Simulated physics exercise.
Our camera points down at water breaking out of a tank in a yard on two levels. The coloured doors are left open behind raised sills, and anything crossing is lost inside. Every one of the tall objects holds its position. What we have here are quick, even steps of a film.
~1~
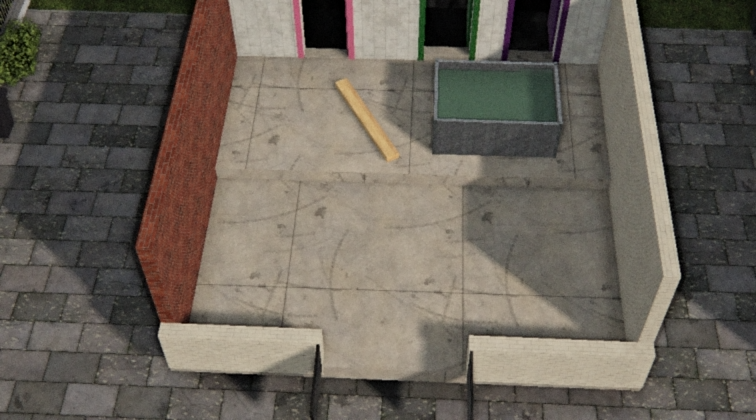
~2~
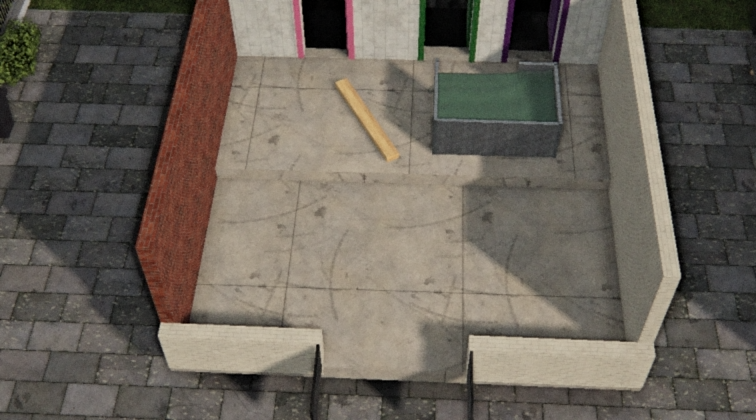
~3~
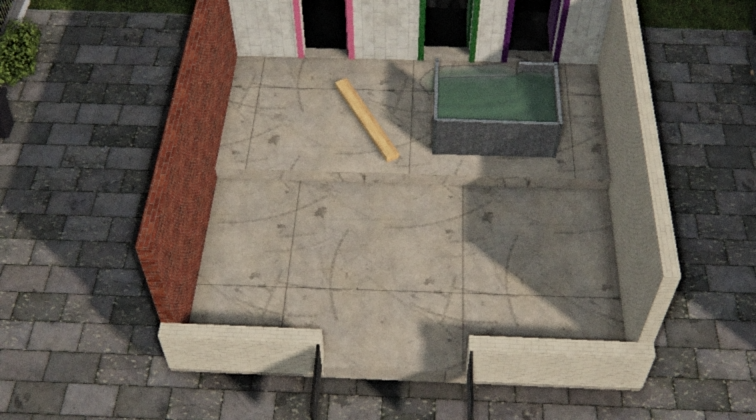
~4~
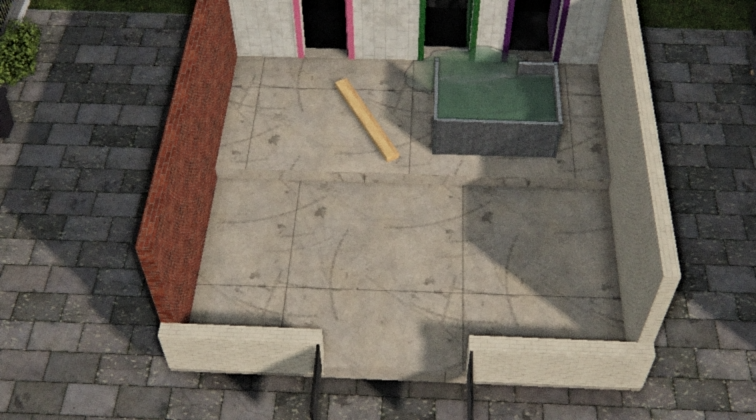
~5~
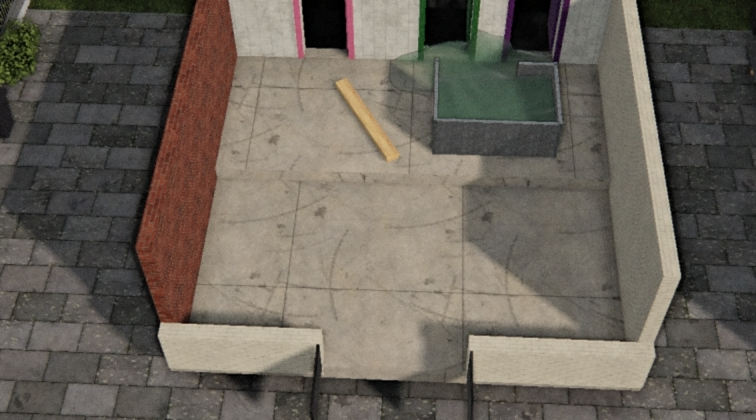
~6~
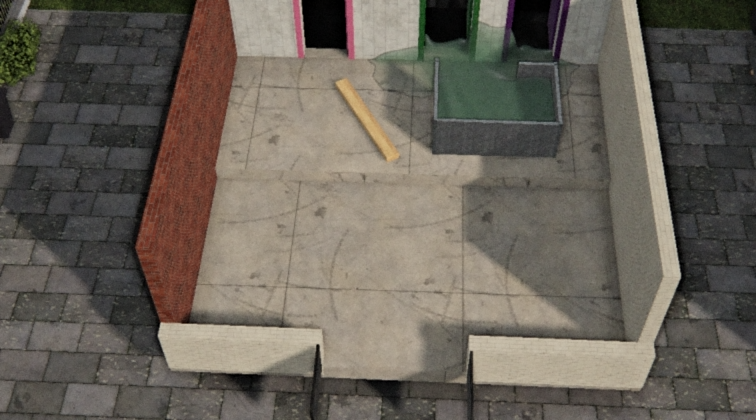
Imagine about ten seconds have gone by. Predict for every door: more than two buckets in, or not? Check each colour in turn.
As I see it, purple door: Tops two buckets; pink door: Tops two buckets; green door: Tops two buckets.
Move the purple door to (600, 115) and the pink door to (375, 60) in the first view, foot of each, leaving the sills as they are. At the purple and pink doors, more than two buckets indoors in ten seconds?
As it turns out, the purple door spills past but the pink door spills past.
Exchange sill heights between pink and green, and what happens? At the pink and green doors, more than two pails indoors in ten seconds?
With the sills exchanged, the pink one falls below the cutoff while the green one beats the cutoff.
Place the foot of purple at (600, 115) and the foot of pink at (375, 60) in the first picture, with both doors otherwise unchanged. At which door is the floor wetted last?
I'd name the purple one.
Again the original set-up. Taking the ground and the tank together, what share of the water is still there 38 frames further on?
Roughly 74 parts in a hundred.
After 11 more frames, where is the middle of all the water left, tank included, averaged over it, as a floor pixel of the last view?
I would point to (461, 99).
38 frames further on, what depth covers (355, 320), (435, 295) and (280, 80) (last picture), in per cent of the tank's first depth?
I'd say close to 0, 2 and 6 percent.
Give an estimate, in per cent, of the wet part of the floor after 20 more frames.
I'd say close to 40 per cent.
A moment on, water covers 15 % of the floor; the purple door over two buckets in, the pink door wet at the sill, nothing in, the green door far over two buckets in.
Next, water covers 25 % of the floor; the purple door far over two buckets in, the pink door under two buckets in, the green door far over two buckets in.
Then, water covers 40 % of the floor; the purple door far over two buckets in, the pink door under two buckets in, the green door far over two buckets in.
Later, water covers 75 % of the floor; the purple door far over two buckets in, the pink door over two buckets in, the green door far over two buckets in.
In the end, water covers 85 % of the floor; the purple door far over two buckets in, the pink door over two buckets in, the green door far over two buckets in.
